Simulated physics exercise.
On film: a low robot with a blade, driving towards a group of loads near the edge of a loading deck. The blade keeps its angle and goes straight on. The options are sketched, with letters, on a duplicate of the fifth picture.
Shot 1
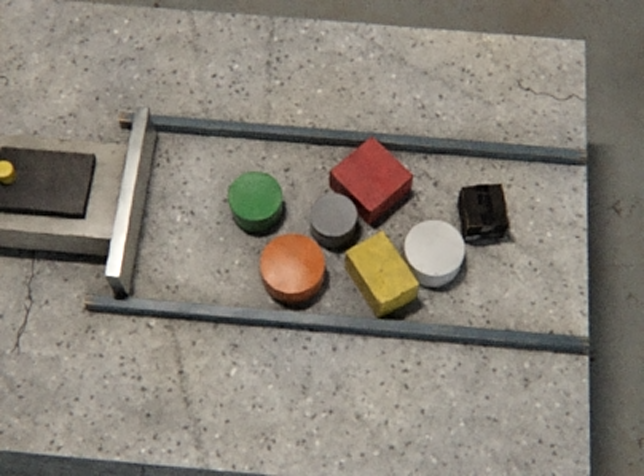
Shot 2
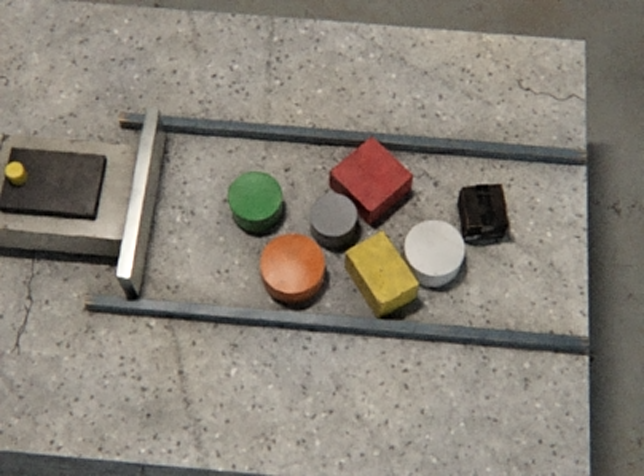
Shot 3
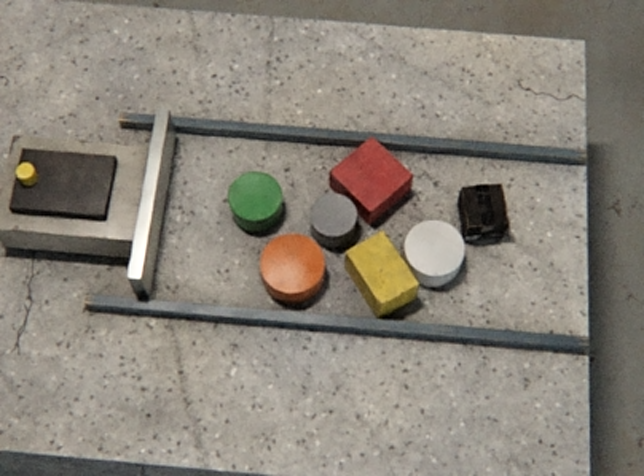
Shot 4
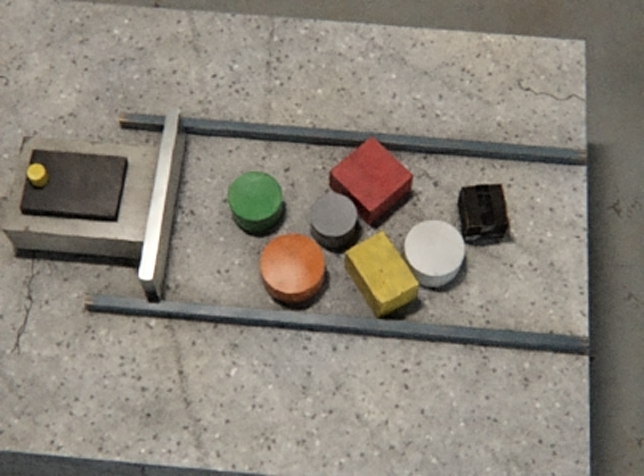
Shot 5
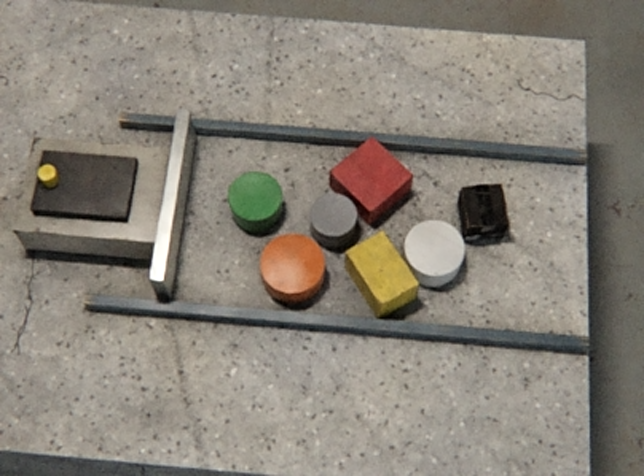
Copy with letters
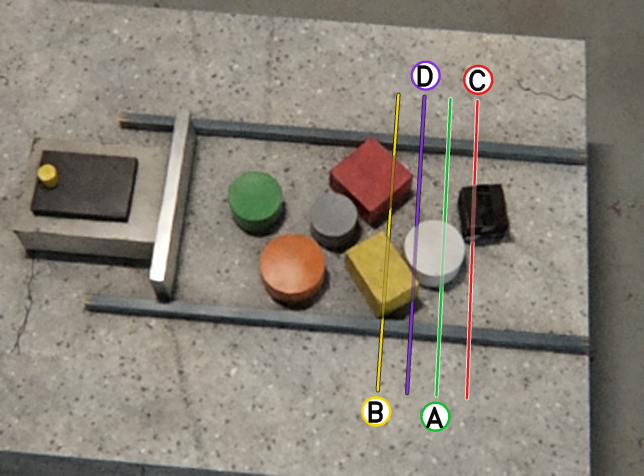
A low robot with a wide blade drove slowly to the right between two rails, closing in on a cluster of colourful canisters, crates and a black box, which all stayed still, untouched.
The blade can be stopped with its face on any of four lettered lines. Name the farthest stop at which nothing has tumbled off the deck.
A is the last safe line.
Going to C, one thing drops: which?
The white canister.
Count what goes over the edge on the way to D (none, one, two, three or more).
In all, none.
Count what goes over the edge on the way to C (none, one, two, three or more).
One.
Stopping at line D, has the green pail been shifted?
Yes.
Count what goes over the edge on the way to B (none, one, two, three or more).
In all, none.
On the marked copy, A at (444, 238); B at (389, 234); C at (473, 241); D at (416, 236).
Taking A. A third of the way, robot (191, 194); orange canister (304, 270); green pail (307, 207).
Two thirds of the way, robot (291, 202); white canister (505, 253); black box (503, 200).
When it is over, robot (364, 208); white canister (574, 254); yellow crate (530, 297); nothing has fallen.
As for the rest, B is safe but short; C drops the white canister; D is safe but short.
